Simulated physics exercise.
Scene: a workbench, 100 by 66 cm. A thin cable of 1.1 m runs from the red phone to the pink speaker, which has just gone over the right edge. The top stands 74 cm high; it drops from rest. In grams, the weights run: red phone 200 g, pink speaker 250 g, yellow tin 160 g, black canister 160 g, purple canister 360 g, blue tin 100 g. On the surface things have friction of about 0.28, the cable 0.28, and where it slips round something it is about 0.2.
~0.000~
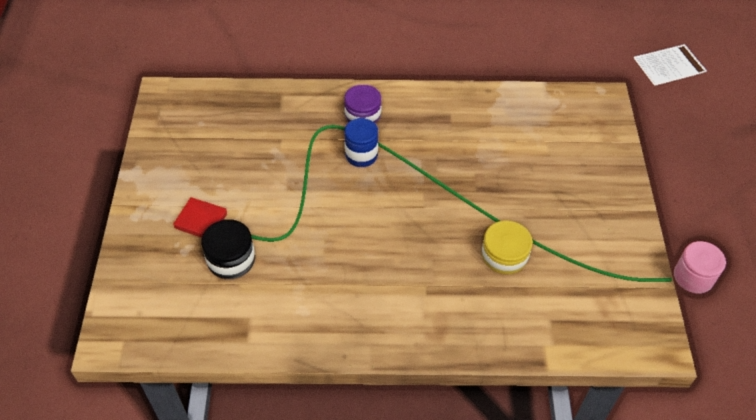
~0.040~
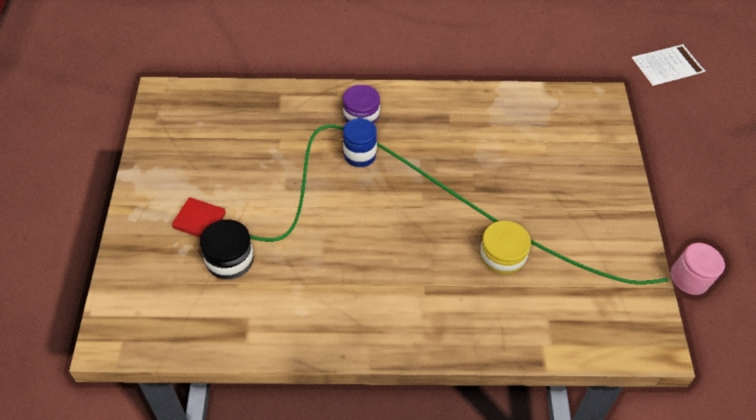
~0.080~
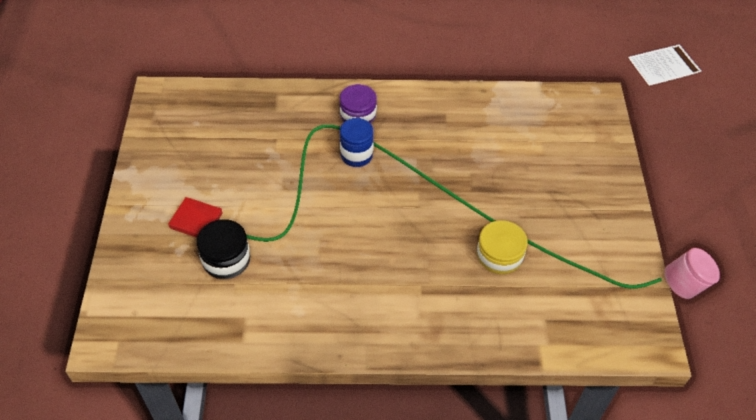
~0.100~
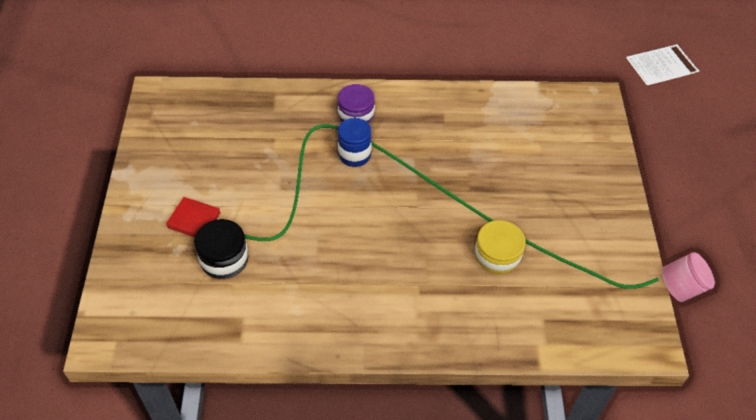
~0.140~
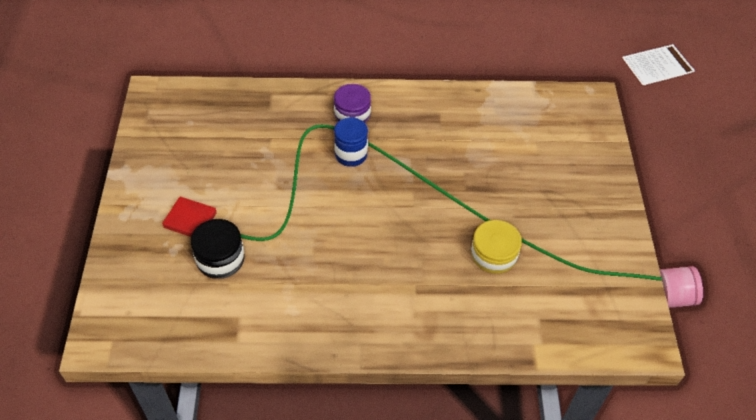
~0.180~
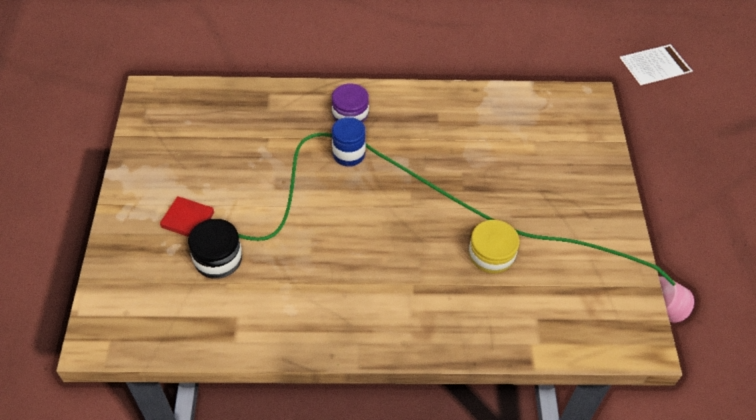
A pink speaker tips over the right edge of a wooden table and drops partly below it, pulling the end of a green cable down, while the black, blue, purple and yellow containers stay almost still on top.
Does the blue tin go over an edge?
Expect the blue tin to be off the edge.
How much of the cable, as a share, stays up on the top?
Some 10 per cent of it.
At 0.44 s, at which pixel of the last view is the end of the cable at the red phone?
Look around (256, 187) and you'll see it.
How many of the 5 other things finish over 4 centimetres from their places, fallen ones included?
Tally: 2.
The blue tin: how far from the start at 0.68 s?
For the blue tin, that comes to 45 cm.
At 0.4 s, the cable's tail end at (256, 187); blue tin 20 cm off its start, red phone 10 cm off its start, pink speaker over the edge.
At 0.7 s, the cable's tail end at (411, 189); blue tin 44 cm off its start, red phone 38 cm off its start, pink speaker over the edge.
At 0.9 s, the cable's tail end at (538, 172); blue tin over the edge, red phone 62 cm off its start at (521, 175), pink speaker over the edge.
At 1.2 s, the cable's tail end at (582, 171); blue tin over the edge, red phone 70 cm off its start, pink speaker over the edge.
At 2.4 s, the cable's tail end at (582, 171); blue tin over the edge, red phone 70 cm off its start at (565, 174), pink speaker over the edge.
